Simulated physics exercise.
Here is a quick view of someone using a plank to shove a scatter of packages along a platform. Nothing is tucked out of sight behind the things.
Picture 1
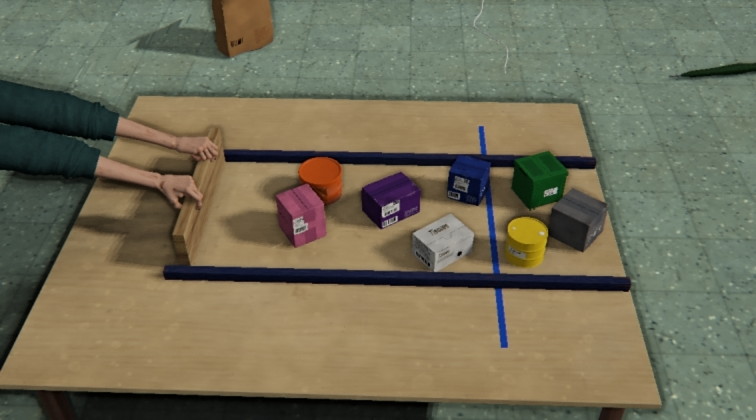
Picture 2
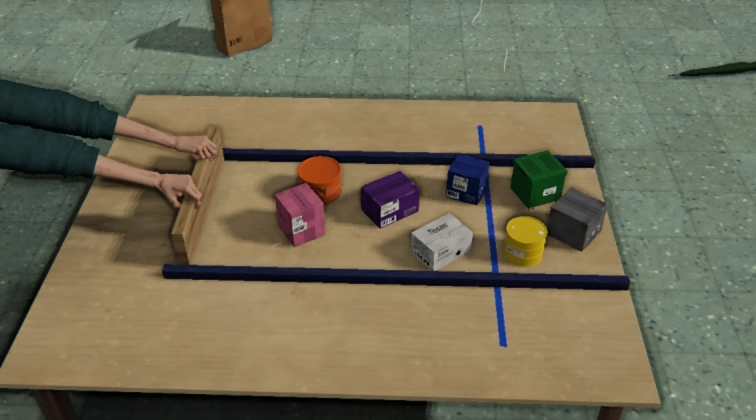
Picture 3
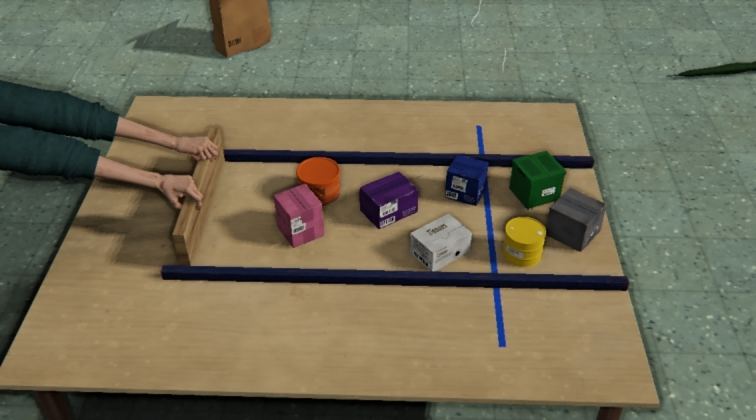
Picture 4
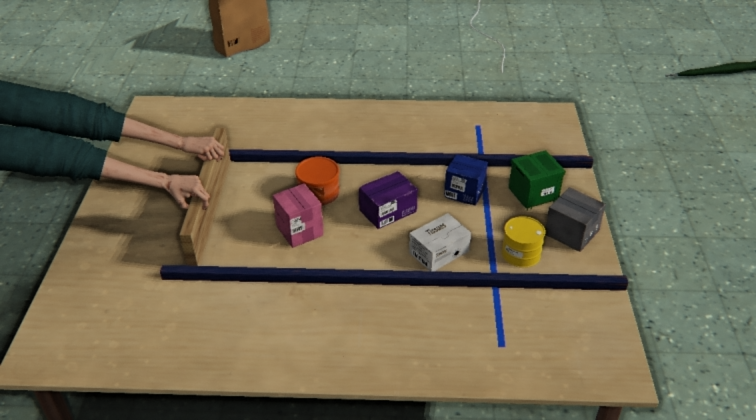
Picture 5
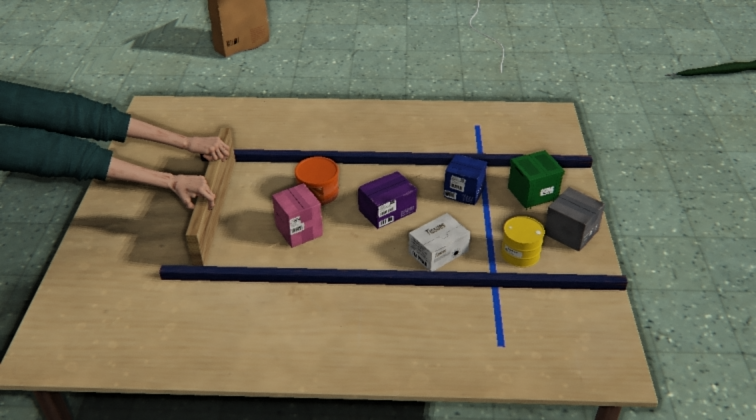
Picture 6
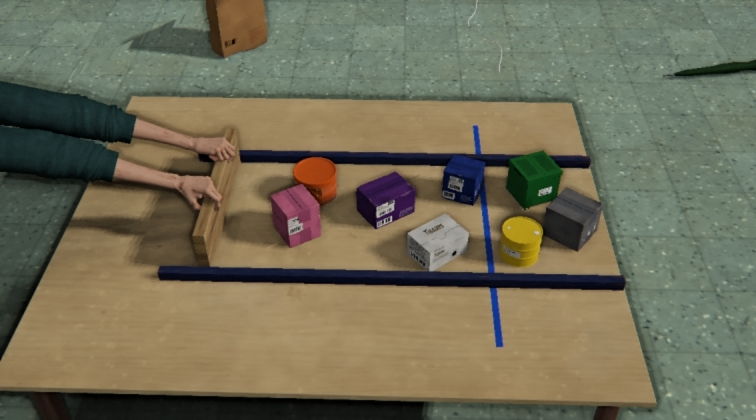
Two hands slide a wooden plank slightly right toward scattered packages, which stay nearly still.
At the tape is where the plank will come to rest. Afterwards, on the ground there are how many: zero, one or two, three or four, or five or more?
On the ground there are zero.
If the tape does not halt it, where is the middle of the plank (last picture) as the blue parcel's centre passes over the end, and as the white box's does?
(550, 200) and (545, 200), roughly.
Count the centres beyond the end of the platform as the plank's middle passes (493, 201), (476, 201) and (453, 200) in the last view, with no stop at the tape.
Past the end: 0, 0 and 0.
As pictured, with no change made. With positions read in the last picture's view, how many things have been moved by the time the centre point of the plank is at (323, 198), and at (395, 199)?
The count reaches 2 first and 5 second.
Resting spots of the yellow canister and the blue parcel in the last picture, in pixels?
Yellow canister at about (589, 247), blue parcel at about (534, 168).
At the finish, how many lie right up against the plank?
Contact count: 2.
A little later, none off yet; grey box at rest near (572, 219); green tote at rest near (533, 180); yellow canister at rest near (521, 242).
When it is over, the number that fall off is zero.
